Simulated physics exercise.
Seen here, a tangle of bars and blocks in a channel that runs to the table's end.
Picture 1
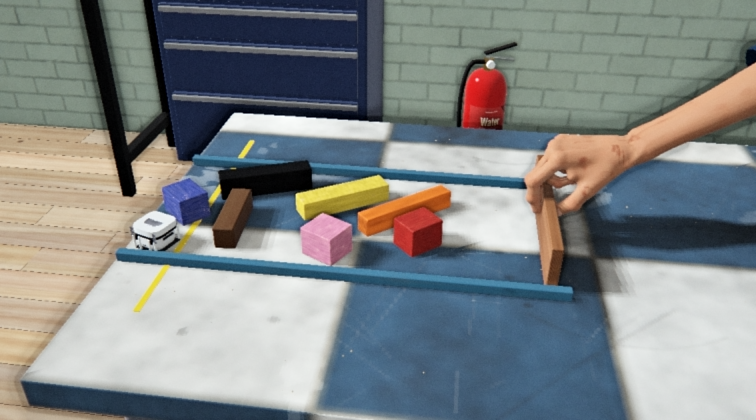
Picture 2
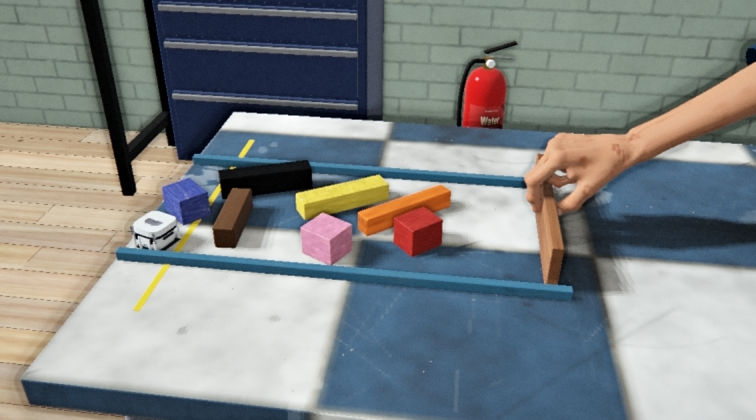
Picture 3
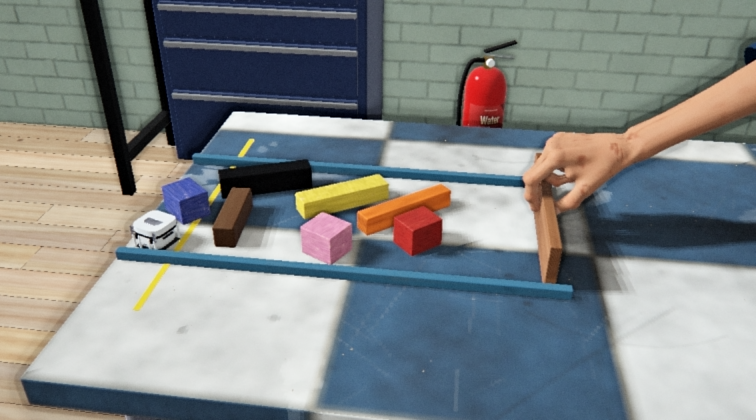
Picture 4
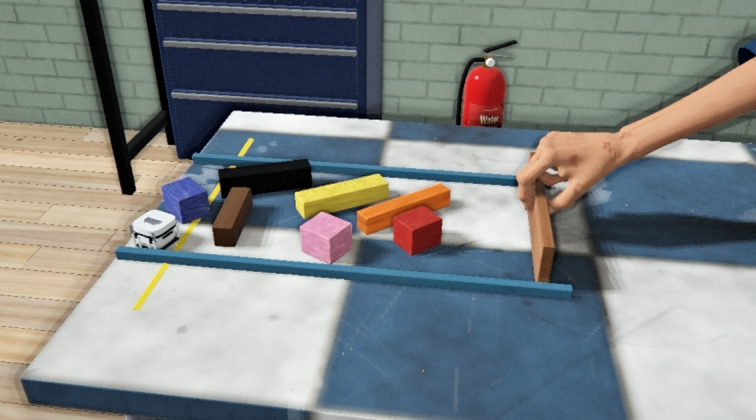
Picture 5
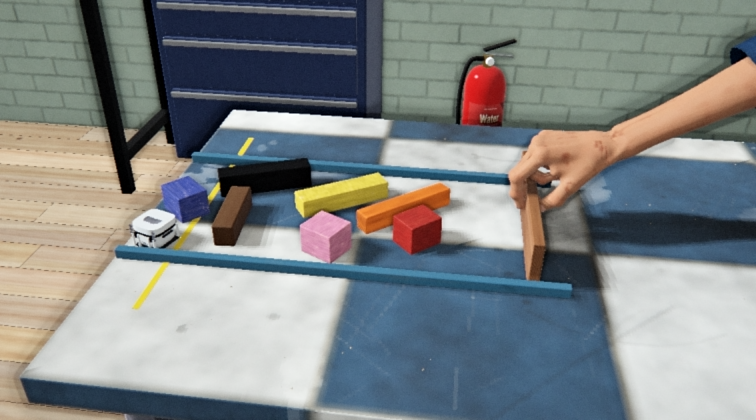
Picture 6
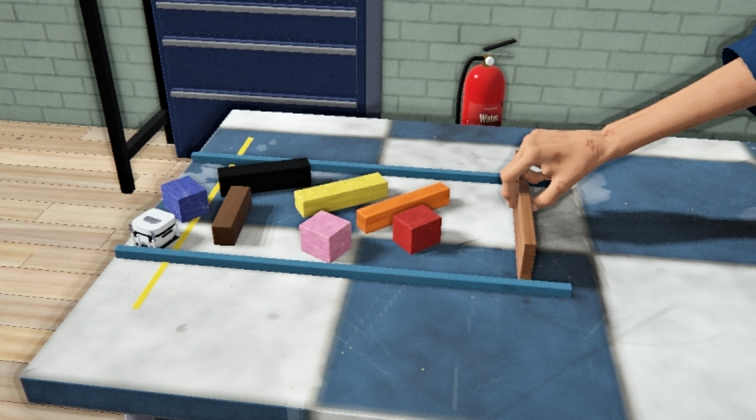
Hand sliding an upright wooden board slowly left between two blue rails, while the coloured blocks and small white case stay still.
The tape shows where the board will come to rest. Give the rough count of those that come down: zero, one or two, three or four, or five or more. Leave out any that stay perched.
The number that fall off is three or four.
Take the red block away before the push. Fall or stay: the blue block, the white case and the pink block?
The blue block drops off; the white case goes over; the pink block survives.
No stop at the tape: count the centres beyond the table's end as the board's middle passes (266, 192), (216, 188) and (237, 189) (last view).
The counts: 0, 4 and 2.
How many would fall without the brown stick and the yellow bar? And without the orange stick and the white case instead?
Fallen: 1, and 2 in the other try.
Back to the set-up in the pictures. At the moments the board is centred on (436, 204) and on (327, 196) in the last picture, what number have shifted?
By then 2, and 5.
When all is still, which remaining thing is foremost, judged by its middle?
That is the yellow bar.
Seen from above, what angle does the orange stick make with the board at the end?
Some 25 degrees.
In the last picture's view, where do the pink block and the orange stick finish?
The pink block stops around (157, 233); the orange stick around (178, 195).
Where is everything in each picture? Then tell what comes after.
In the first frame, white case (156, 233); blue block (186, 202); brown stick (234, 217); board (546, 216); tape (206, 209).
In the second frame, blue block (186, 201); board (546, 215).
In the third frame, brown stick (234, 217); orange stick (405, 209).
In the fourth frame, white case (156, 232); black stick (266, 178).
In the fifth frame, blue block (186, 199); yellow bar (342, 195).
In the sixth frame, white case (155, 231); blue block (185, 199); brown stick (233, 215); board (522, 211); tape (205, 206).
Early on, none off yet; white case at rest near (155, 231); blue block at rest near (185, 199); brown stick at rest near (233, 215).
A while later, none off yet; white case at rest near (155, 231); blue block at rest near (185, 199); brown stick moving near (222, 215).
Finally, the number that fall off is three or four; lost, black stick, brown stick, blue block and white case.
